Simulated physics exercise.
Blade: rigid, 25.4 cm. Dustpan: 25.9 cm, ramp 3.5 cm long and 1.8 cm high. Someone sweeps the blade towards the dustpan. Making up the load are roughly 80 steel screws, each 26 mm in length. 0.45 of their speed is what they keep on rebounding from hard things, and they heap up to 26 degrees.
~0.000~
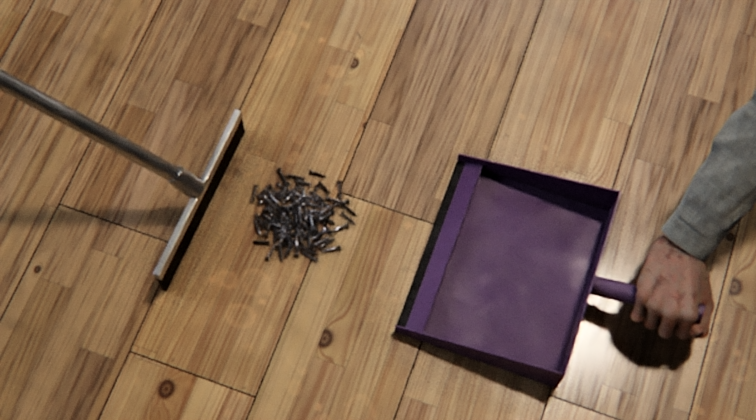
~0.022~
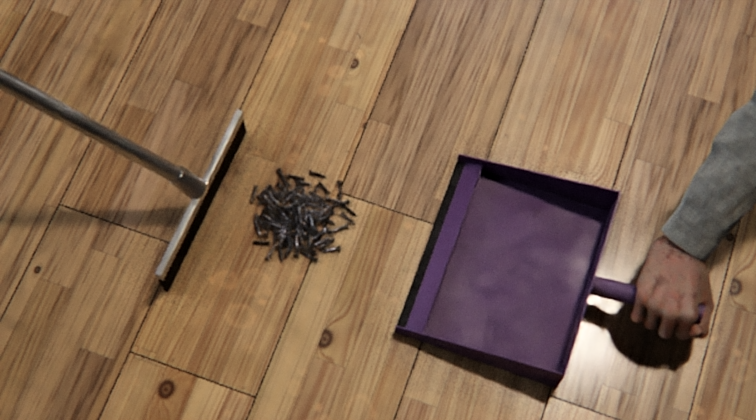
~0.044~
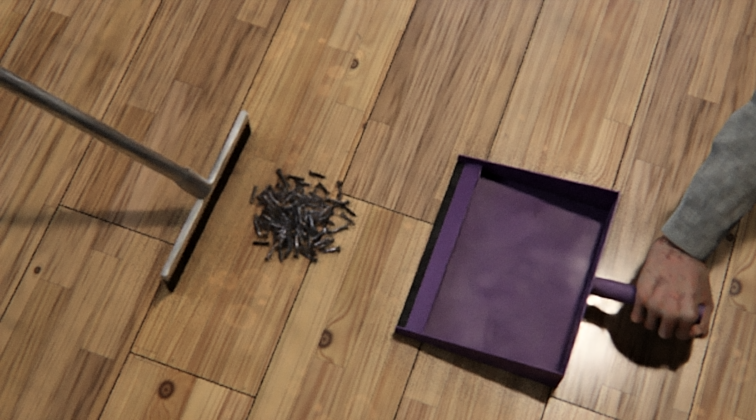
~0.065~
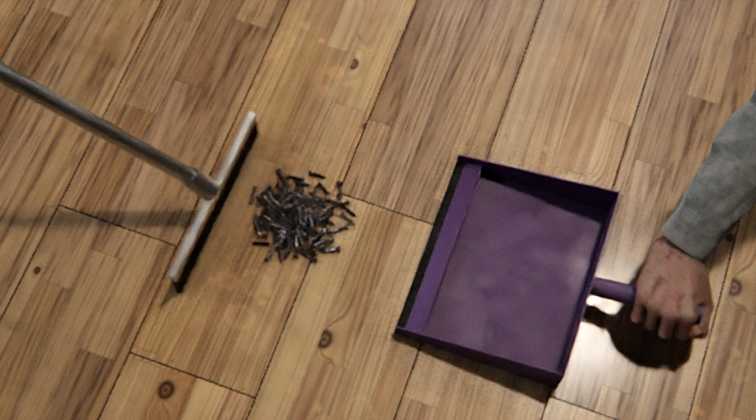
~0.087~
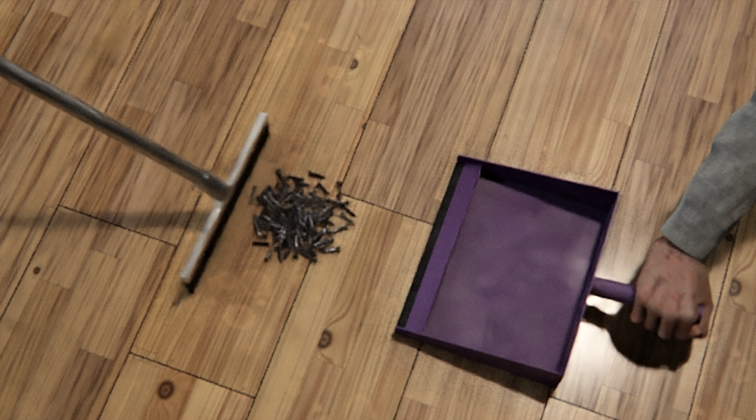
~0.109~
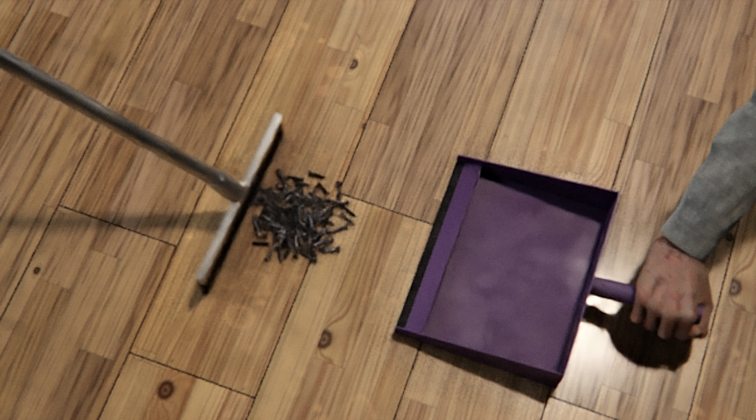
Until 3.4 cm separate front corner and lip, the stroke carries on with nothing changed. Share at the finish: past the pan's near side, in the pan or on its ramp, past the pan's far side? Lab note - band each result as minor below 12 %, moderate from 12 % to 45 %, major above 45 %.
Result: Past the pan's near side minor; in the pan or on its ramp moderate; past the pan's far side minor.
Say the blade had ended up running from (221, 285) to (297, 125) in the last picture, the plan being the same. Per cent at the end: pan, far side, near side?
Pan 50; far 0; near 0.
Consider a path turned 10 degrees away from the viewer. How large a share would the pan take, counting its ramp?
That would give about 25 percent.
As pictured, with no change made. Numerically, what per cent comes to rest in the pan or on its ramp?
Some 25 %.
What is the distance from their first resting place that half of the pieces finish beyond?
That distance is close to 18 cm.
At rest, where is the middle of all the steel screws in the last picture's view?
I'd say roughly (422, 240).
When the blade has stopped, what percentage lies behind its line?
Near 0 percent, give or take.
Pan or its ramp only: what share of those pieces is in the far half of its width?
Around 40 percent.
After 0.23 s, middle of the blade 14 cm from the lip; 0 % over the lip, far side 0 %, near side 0 %.
After 0.32 s, middle of the blade 6 cm from the lip; 0 % over the lip, far side 0 %, near side 0 %.
Then, at 0.54 s, middle of the blade 4 cm from the lip; 25 % over the lip, far side 0 %, near side 0 %.
At rest (1.8 s), near side 0 %, pan 25 %, far side 0 %, in front of the lip or behind the blade 70 %.
